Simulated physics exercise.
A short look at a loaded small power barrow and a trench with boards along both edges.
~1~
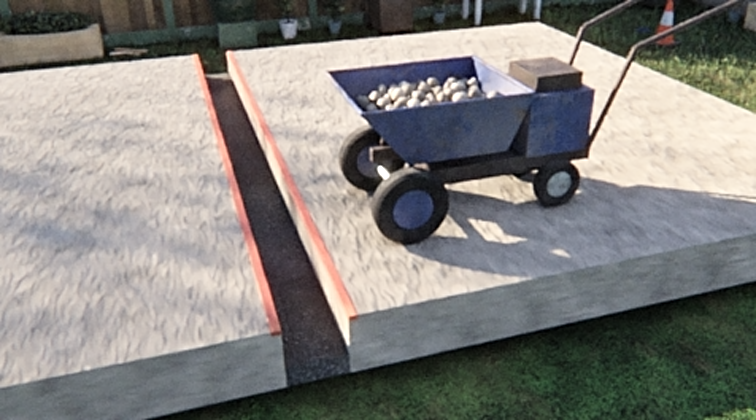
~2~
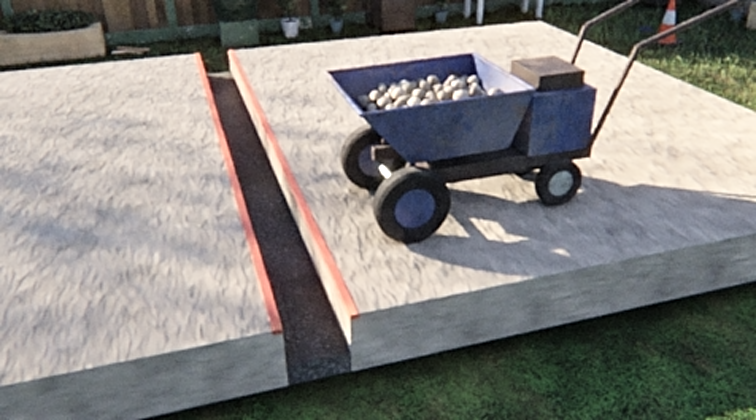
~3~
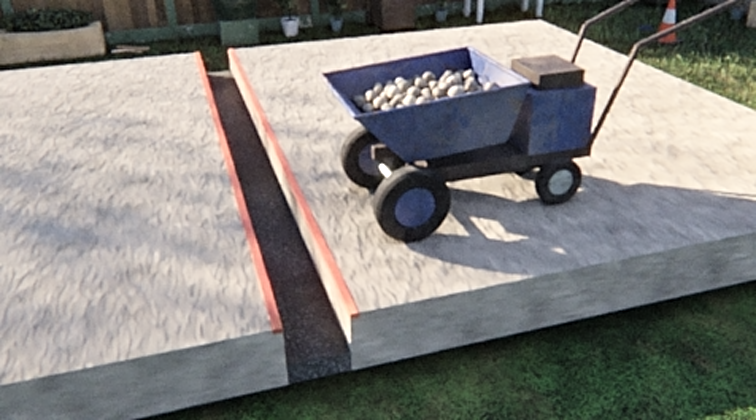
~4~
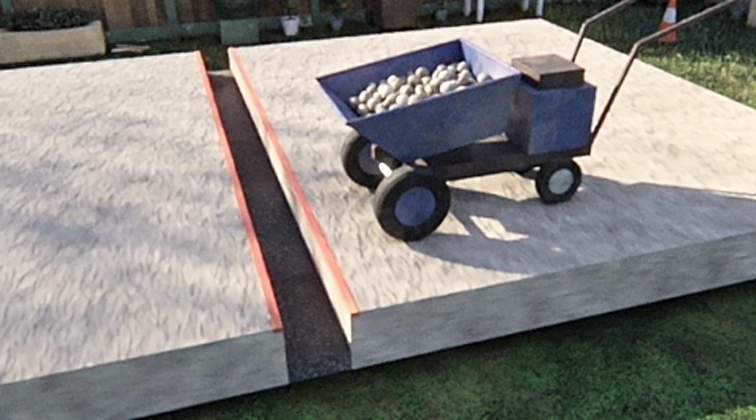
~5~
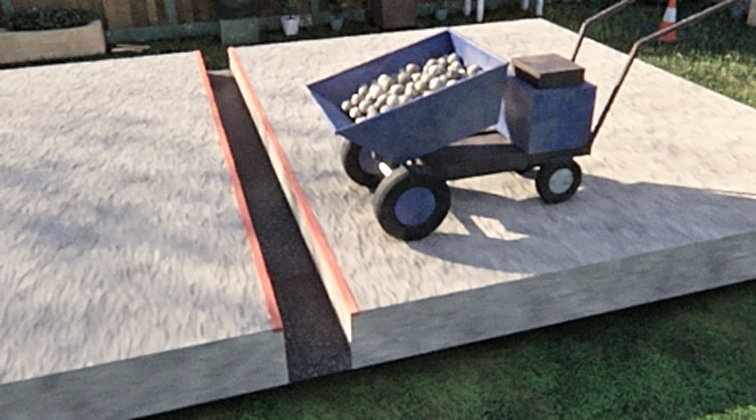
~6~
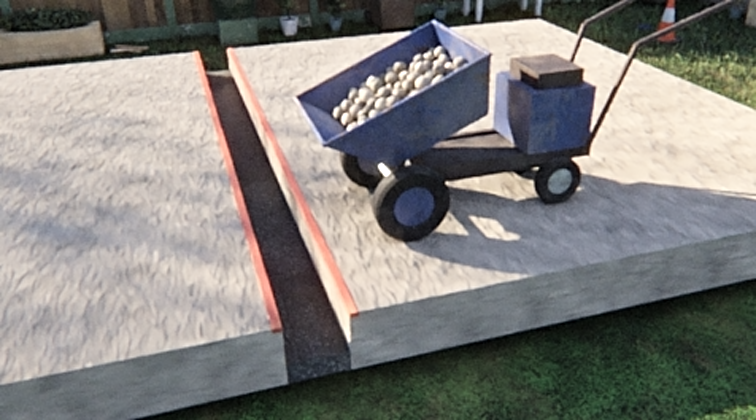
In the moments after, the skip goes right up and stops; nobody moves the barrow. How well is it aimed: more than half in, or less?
In the trench: Over half.
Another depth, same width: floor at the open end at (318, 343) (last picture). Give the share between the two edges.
Some 40 per cent.
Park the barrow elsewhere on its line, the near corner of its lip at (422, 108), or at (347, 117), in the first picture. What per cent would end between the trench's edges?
In turn 60 and 50 in a hundred.
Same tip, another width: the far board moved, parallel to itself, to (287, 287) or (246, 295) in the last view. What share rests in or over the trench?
Near 30 % and 90 %.
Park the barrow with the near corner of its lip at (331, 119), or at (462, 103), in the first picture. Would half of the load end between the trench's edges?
In turn: The smaller part; below a half.
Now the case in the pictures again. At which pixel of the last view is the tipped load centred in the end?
At about (273, 250).
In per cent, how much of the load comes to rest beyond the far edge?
About 20 per cent.
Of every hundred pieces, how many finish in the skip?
Near 15 %.
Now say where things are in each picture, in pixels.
Lip of the skip near (362, 115), level; top of the load near (443, 98), river pebbles; first edge of the trench near (337, 281); far edge near (265, 294), the trench under half as wide as the skip, and about half as deep as wide, in the first picture.
Lip of the skip near (362, 115), tipped barely; top of the load near (443, 96), in the second picture.
Lip of the skip near (356, 118), tipped barely; top of the load near (446, 89), in the third picture.
Lip of the skip near (347, 124), tipped a little; top of the load near (453, 87), in the fourth picture.
Lip of the skip near (337, 133), tipped clearly; top of the load near (443, 82), in the fifth picture.
Lip of the skip near (325, 146), tipped clearly; top of the load near (442, 81); first edge of the trench near (337, 278); far edge near (266, 291), in the sixth picture.
Shortly afterwards, skip tipped steeply; the whole lot in the skip.
Next, skip tipped right over; near half in the skip; near a third in or heaped over the trench; a little beyond it.
Some moments later, skip tipped right over; near a quarter in the skip; near two thirds in or heaped over the trench; near a quarter beyond it.
In the end, skip tipped right over; near a quarter in the skip; near two thirds in or heaped over the trench; near a quarter beyond it.
